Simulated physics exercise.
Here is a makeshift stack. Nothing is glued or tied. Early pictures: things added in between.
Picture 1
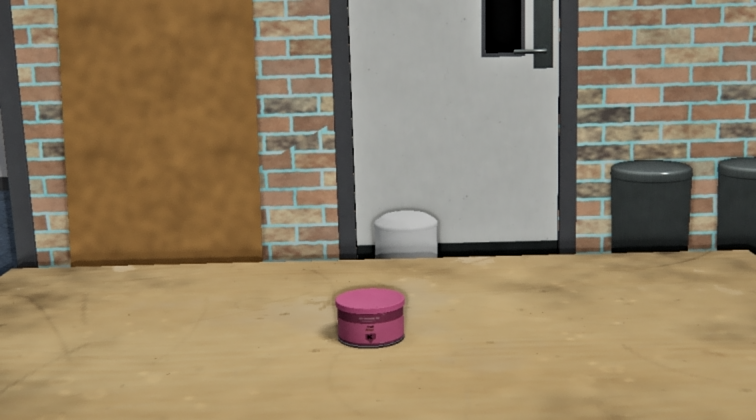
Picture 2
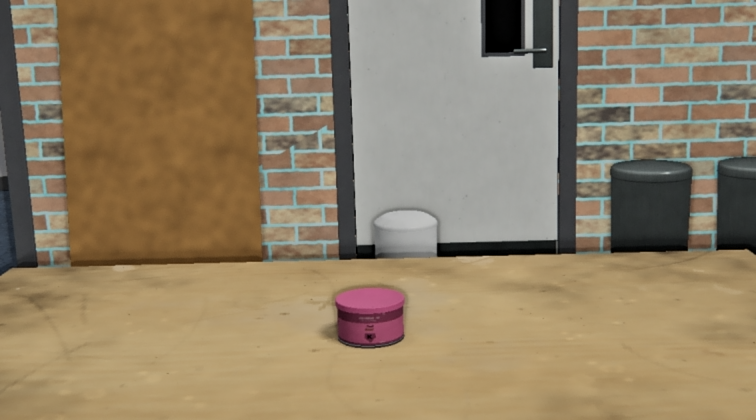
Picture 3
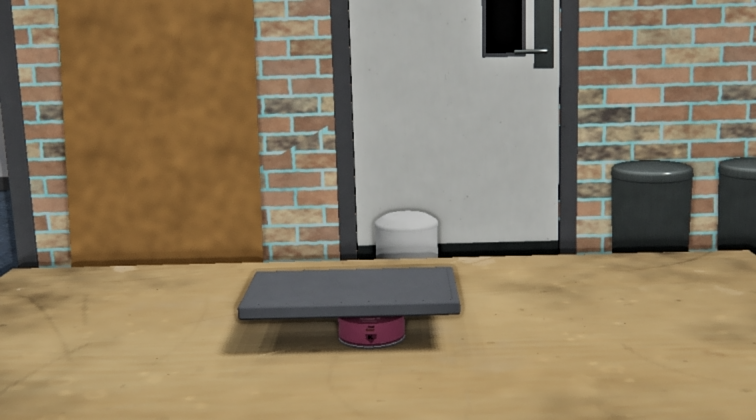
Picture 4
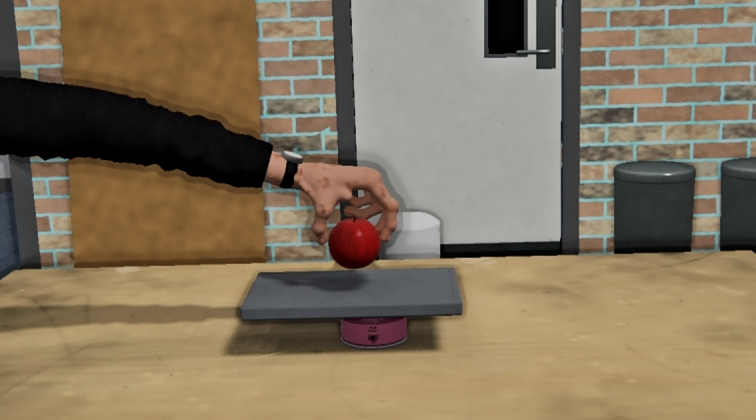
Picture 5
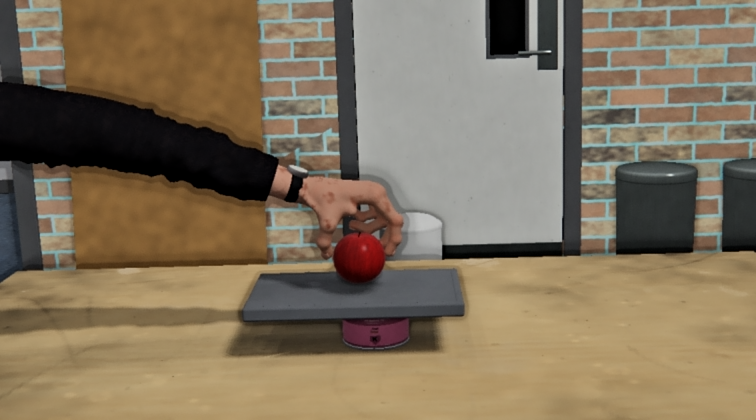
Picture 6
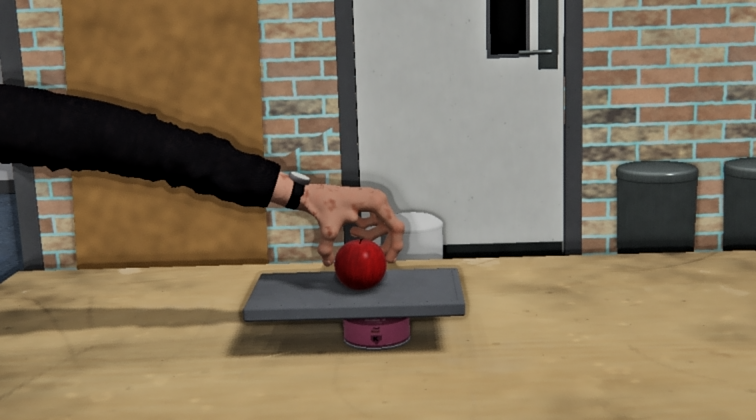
A hand lowers a red apple onto a grey lid resting on a pink tin.
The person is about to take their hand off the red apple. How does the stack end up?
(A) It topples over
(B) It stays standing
It stays standing.
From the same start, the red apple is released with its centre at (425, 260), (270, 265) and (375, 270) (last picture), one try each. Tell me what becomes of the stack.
So, first it stays steady, next it tips over, and last it stays steady.
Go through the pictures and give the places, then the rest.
In the first picture, the last thing is not in view yet.
In the second picture, the last thing is not in view yet.
In the third picture, the last thing is not in view yet; grey lid (352, 292).
In the fourth picture, on its way; red apple (354, 243); grey lid (354, 292).
In the fifth picture, on its way; red apple (359, 258); grey lid (356, 293).
In the sixth picture, in place under the hand; red apple (361, 264); grey lid (357, 293).
Then, 0.30 s after the last picture, nothing has stirred.
Then, 0.70 s after the last picture, red apple resting near (361, 265).
At rest, all 3 in place. Seen from the same camera at the end, red apple near (361, 265). The stack stays up.
